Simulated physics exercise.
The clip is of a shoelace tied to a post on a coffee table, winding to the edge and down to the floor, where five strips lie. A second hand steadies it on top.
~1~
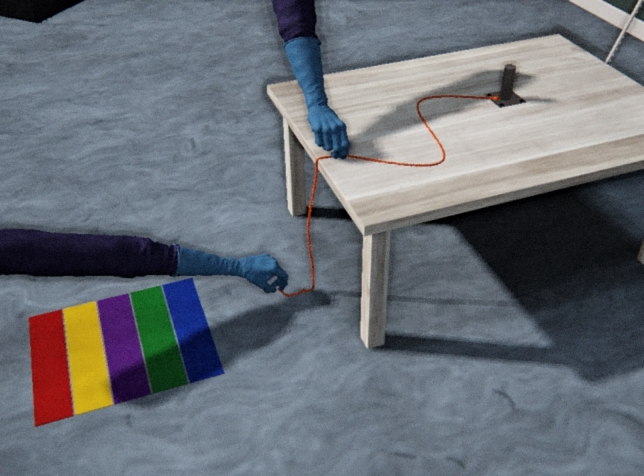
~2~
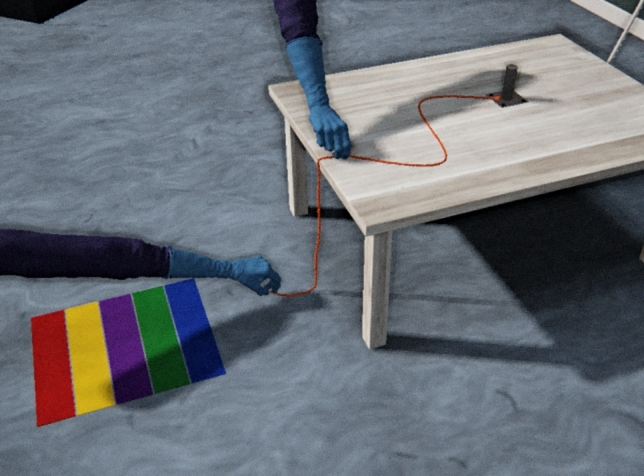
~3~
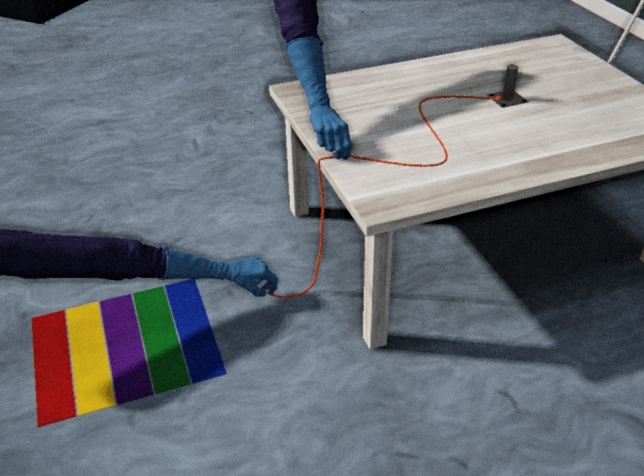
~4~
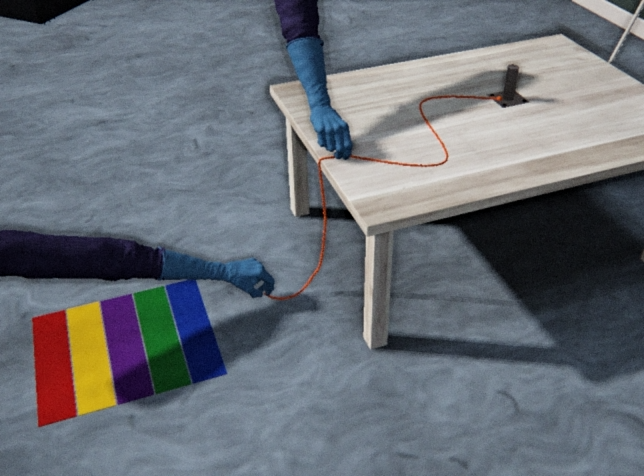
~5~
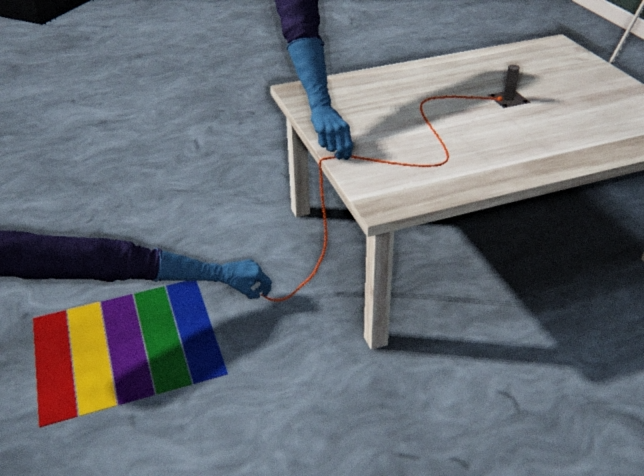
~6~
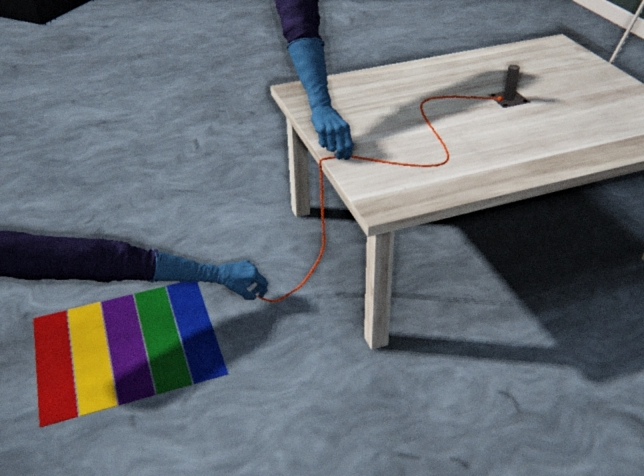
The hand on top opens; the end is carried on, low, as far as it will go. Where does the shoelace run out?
Over red.
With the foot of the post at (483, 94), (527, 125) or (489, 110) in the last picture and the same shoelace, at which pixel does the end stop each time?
About (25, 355), (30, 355) and (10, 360).
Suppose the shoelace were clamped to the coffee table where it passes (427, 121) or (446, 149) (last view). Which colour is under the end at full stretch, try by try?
In that order: Yellow; green.
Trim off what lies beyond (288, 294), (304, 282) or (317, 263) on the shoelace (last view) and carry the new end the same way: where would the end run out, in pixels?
In that order: (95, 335), (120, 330) and (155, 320).
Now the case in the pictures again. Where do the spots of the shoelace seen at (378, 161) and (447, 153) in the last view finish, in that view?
Near (275, 193) and (349, 151).
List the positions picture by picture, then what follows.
The first picture shows end (278, 289); blue (201, 359); green (165, 369); purple (129, 378); yellow (91, 389); red (53, 399).
The second picture shows end (271, 291); shoelace through (462, 97) (423, 118) (443, 162) (357, 157) (319, 202) (316, 270).
The third picture shows end (267, 292).
The fourth picture shows end (264, 293); shoelace through (463, 97) (424, 118) (444, 162) (358, 158) (324, 201) (318, 269).
The fifth picture shows end (261, 295).
The sixth picture shows end (258, 296); shoelace through (464, 97) (425, 118) (445, 162) (359, 158) (322, 202) (313, 269).
A little later, end near (110, 333); over purple.
Next, end near (72, 343); over yellow.
When it is tight, end near (49, 349); over red. The end stops over the red strip.
